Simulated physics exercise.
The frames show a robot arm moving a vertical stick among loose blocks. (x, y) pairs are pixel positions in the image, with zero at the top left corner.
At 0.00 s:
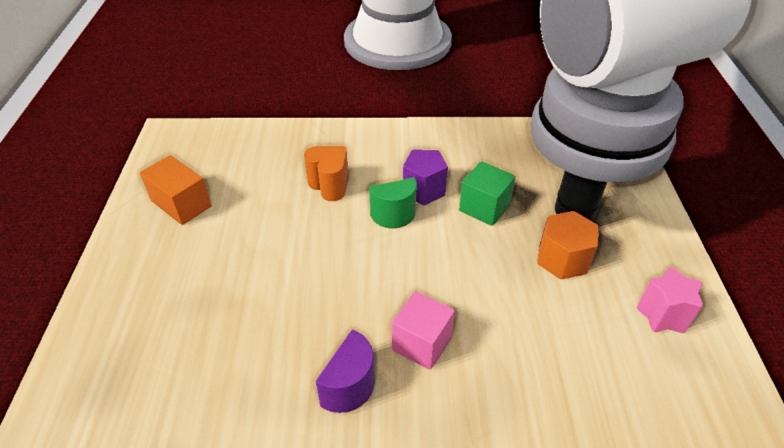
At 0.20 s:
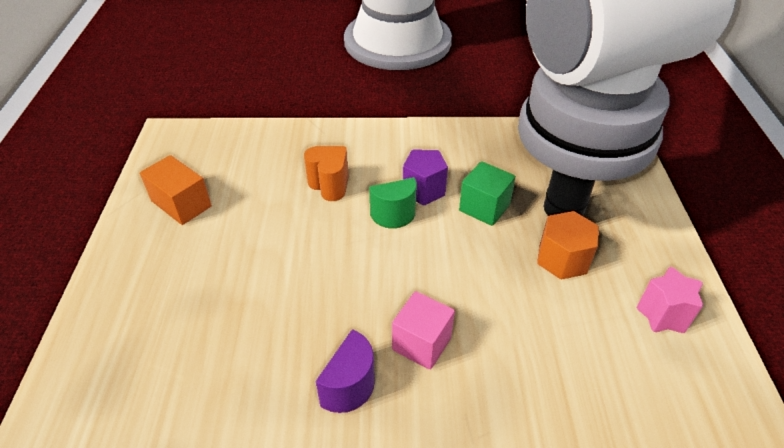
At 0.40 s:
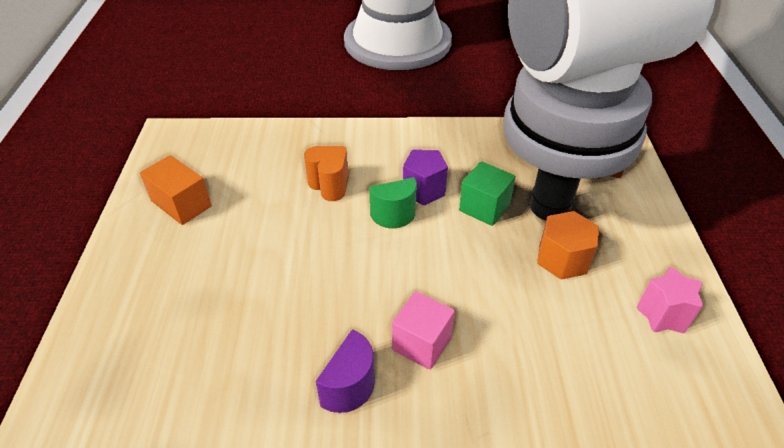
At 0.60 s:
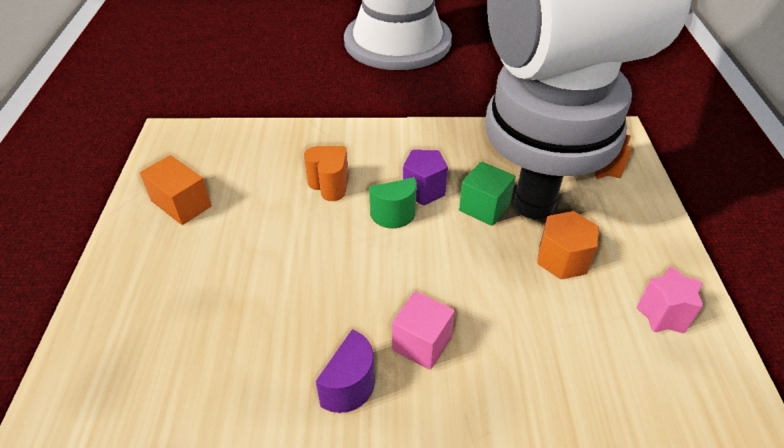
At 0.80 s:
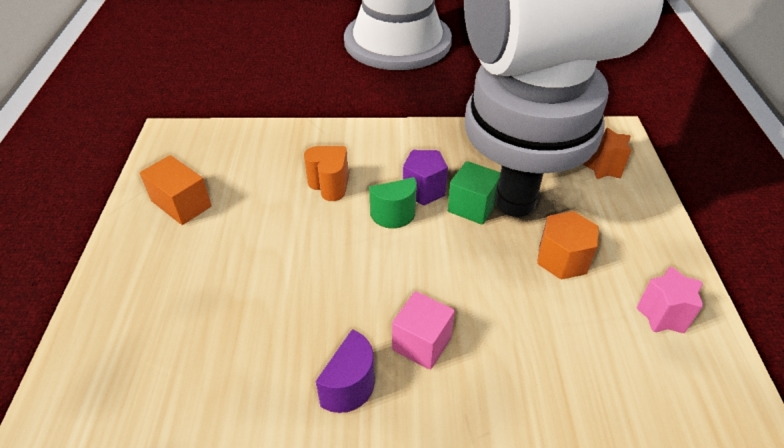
A light wooden table on a dark red floor is seen from a raised, unmoving view, facing the base of a white and grey robot arm. Orange, green and purple blocks sit across the back, with a purple half-round block and pink blocks nearer the front and right. The arm slides its black stick left, uncovering an orange block behind it, then nudges the green four-sided block slightly left.
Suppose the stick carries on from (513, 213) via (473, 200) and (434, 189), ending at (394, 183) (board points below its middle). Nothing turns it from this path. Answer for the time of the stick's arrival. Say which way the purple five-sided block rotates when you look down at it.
The turn is clockwise.
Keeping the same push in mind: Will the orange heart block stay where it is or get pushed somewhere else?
By then it is displaced.
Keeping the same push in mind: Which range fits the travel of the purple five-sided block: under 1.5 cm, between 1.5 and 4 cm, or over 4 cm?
Shift: Over 4 cm.
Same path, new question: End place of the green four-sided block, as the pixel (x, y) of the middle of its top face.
My estimate: (369, 176).
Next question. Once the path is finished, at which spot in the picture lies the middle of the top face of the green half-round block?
The middle of its upper face will lie at (352, 206).
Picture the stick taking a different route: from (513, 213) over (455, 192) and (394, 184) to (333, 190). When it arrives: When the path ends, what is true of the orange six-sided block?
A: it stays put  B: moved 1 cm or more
Correct choice: A.
On the path given first. One third of the way, stick (473, 191); purple five-sided block (396, 157), turned 30° clockwise; green four-sided block (436, 173), turned 35° anticlockwise.
Two thirds of the way, stick (435, 180); green half-round block (370, 196), turned 20° anticlockwise; purple five-sided block (367, 152), turned 75° clockwise; green four-sided block (398, 171), turned 65° anticlockwise.
At the end, stick (394, 175); orange heart block (316, 156), turned 20° anticlockwise; green half-round block (352, 206), turned 50° anticlockwise; purple five-sided block (355, 147), turned 70° clockwise; green four-sided block (369, 176), turned 75° anticlockwise.
